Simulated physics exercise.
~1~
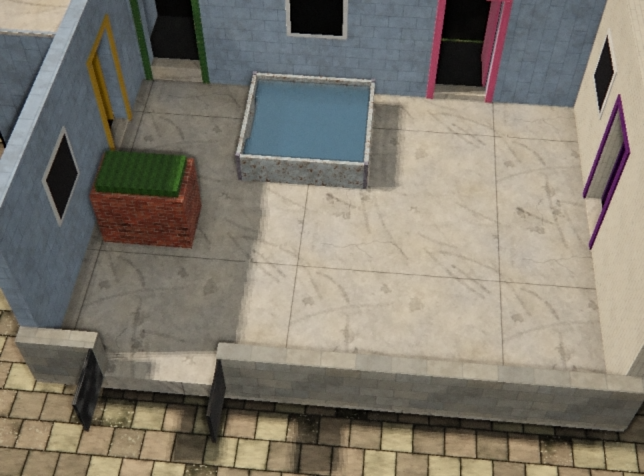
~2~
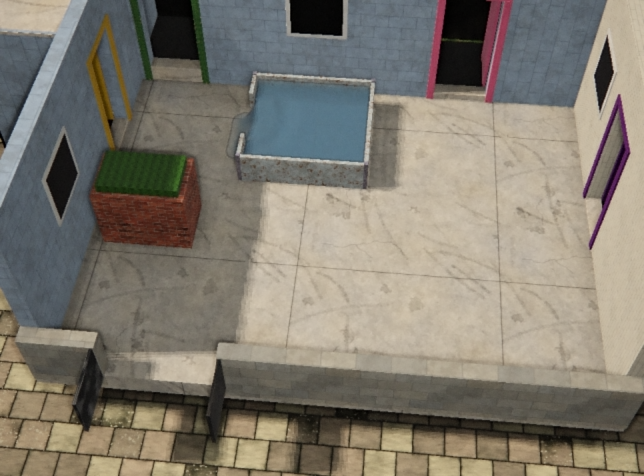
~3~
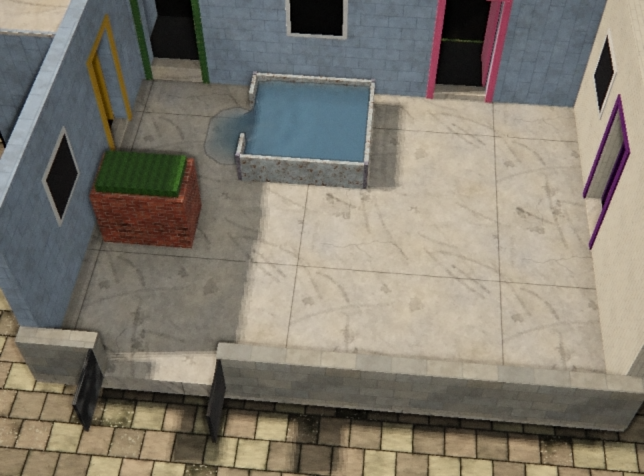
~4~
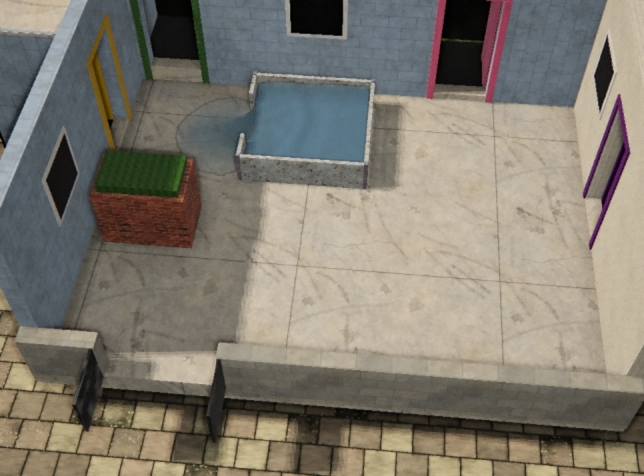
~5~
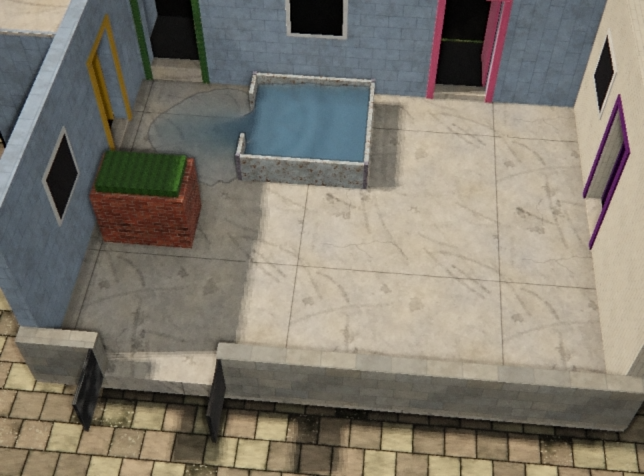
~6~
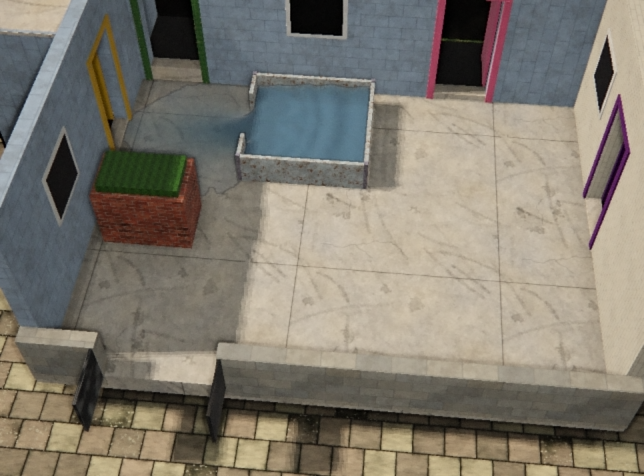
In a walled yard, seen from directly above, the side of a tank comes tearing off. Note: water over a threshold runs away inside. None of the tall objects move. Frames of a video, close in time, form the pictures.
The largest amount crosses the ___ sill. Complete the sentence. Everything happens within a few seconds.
The largest amount crosses the yellow sill.
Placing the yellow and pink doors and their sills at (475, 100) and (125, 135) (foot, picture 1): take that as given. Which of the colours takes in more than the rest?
That would be the door marked pink.
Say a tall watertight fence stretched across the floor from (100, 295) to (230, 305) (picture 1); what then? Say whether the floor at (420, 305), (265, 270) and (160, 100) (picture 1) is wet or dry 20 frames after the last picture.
Note: Spot 1 unwetted; spot 2 unwetted; spot 3 inundated.
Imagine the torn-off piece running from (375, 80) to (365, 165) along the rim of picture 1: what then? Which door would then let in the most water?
Most of it gets in at the door marked purple.
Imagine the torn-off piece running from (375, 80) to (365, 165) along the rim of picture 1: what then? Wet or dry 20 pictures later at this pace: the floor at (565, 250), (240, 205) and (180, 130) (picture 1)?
In the order asked: Waterlogged, bare, bare.
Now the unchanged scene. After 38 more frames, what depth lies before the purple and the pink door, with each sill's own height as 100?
The first comes to about 0 percent, the second to about 10 percent.
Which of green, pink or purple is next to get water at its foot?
The one in green.
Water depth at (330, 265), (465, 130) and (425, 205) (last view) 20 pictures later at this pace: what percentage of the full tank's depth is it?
Readings in order: Around 0, 0 and 0 %.
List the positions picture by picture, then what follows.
The water tank at (308, 120) is whole and still, in the first frame.
The front is at (244, 116), out from the gap at (250, 131), in the second frame.
Water pours out at (250, 132) and has run to (211, 152), in the third frame.
Water pours out at (250, 131) and has run to (185, 124), in the fourth frame.
The front is at (158, 122), out from the gap at (250, 131), in the fifth frame.
The front is at (130, 120), out from the gap at (250, 130), in the sixth frame.
A moment on, water covers 15 % of the floor; yellow door some in, green door wet at the sill, nothing in, pink door not reached, purple door not reached.
Next, water covers 15 % of the floor; yellow door a lot in, green door wet at the sill, nothing in, pink door not reached, purple door not reached.
Then, water covers 20 % of the floor; yellow door a lot in, green door wet at the sill, nothing in, pink door not reached, purple door not reached.
Later, water covers 35 % of the floor; yellow door a lot in, green door wet at the sill, nothing in, pink door wet at the sill, nothing in, purple door not reached.
In the end, water covers 55 % of the floor; yellow door a lot in, green door wet at the sill, nothing in, pink door wet at the sill, nothing in, purple door not reached; the yellow door has let in the most.
